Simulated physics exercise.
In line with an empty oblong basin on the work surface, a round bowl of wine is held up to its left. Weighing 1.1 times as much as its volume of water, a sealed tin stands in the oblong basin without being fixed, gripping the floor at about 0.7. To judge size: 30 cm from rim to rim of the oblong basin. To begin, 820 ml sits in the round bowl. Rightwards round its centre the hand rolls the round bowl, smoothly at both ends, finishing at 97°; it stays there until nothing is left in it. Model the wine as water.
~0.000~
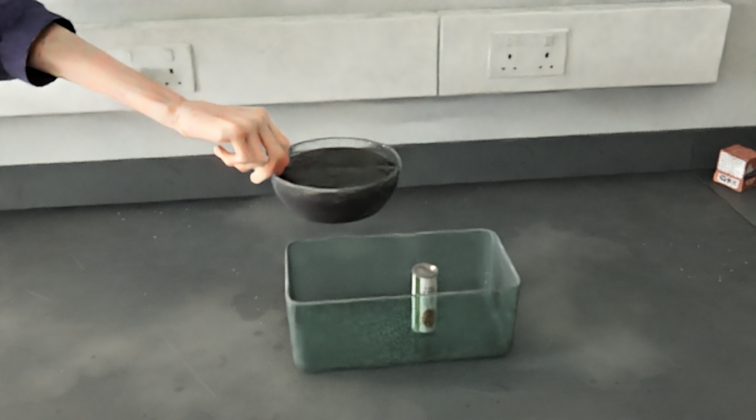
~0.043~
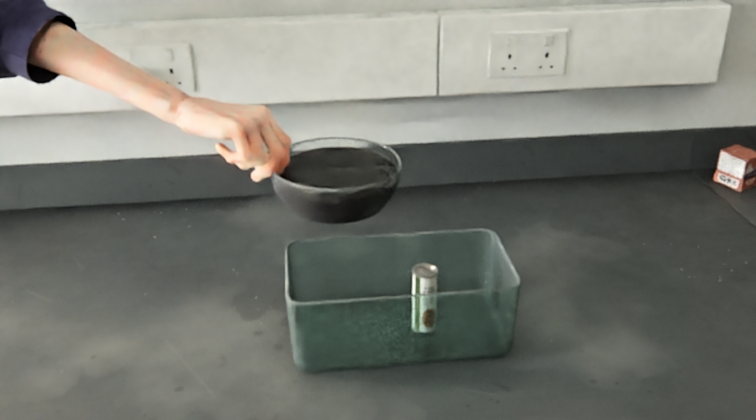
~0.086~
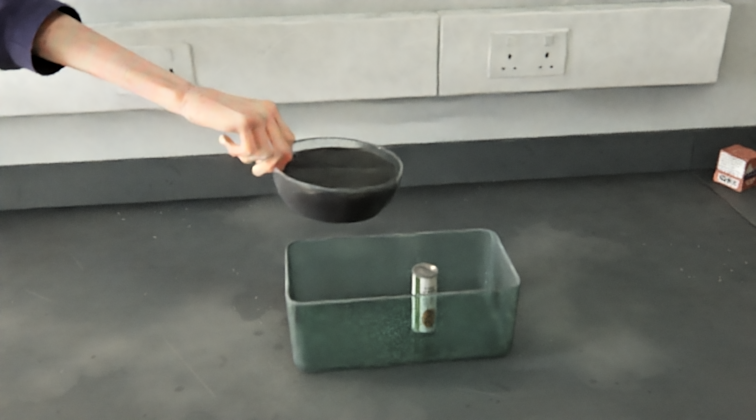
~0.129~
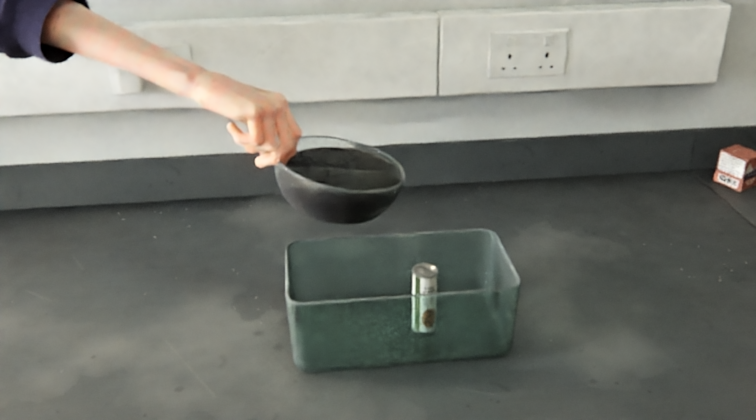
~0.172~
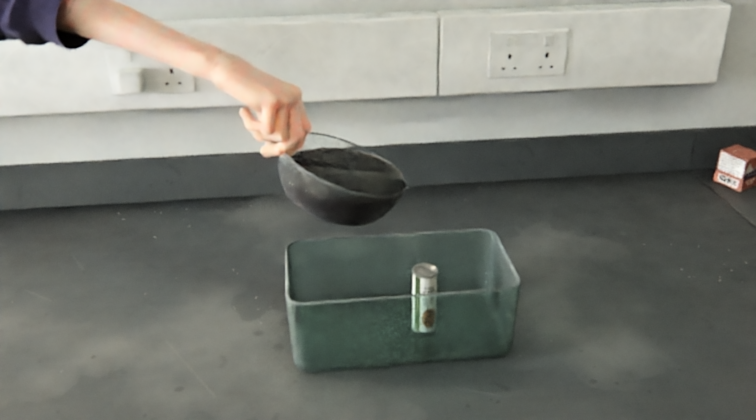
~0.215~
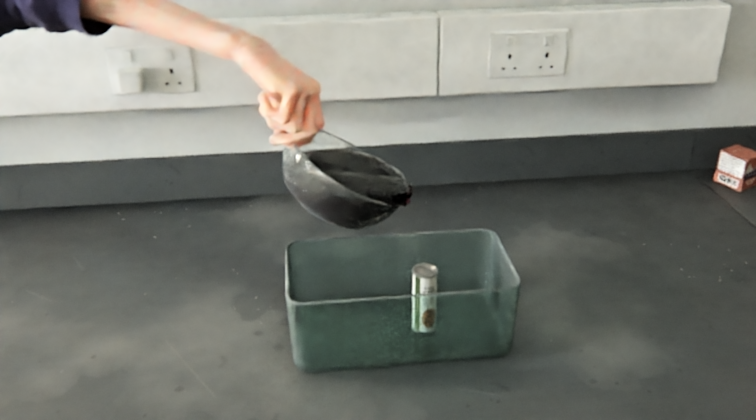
A hand tilts a round bowl of dark liquid rightwards above a clear oblong basin.
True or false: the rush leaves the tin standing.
True.
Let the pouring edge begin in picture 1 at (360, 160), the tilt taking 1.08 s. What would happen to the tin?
Result: Tin upright.
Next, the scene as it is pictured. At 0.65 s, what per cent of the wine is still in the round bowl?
About 1 per cent.
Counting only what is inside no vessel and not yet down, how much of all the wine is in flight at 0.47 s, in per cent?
My guess is roughly 34 %.
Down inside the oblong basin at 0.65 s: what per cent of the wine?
The share is close to 88 percent.
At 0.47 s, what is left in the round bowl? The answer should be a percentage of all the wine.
Some 10 % of it is still there.
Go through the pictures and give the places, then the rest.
In the first picture, tilt 0°; pouring edge (400, 160); surface from (273, 171) to (396, 164); the oblong basin's rim runs from (287, 272) to (507, 257); the tin's top is at (425, 273).
In the second picture, tilt 1°; pouring edge (400, 161); surface from (273, 170) to (397, 165).
In the third picture, tilt 6°; pouring edge (402, 166); surface from (275, 168) to (398, 167).
In the fourth picture, tilt 13°; pouring edge (403, 173); surface from (278, 166) to (400, 170).
In the fifth picture, tilt 22°; pouring edge (404, 182); surface from (282, 165) to (401, 176); 2 per cent is over the edge.
In the sixth picture, tilt 32°; pouring edge (402, 194); surface from (286, 166) to (393, 182); 8 per cent is over the edge.
Then, 0.47 s in, the tilt is 92° and 11 per cent is still to pour; the tin stands where it began.
Then, 0.65 s in, the tilt is 97° and 1 per cent is still to pour; the tin stands where it began.
Then, 0.84 s in, the tilt is 97° and 0 per cent is still to pour; the tin stands where it began.
Then, 1.05 s in, the tilt is 97° and 0 per cent is still to pour; the tin stands where it began.
Finally, the tin stands where it began.
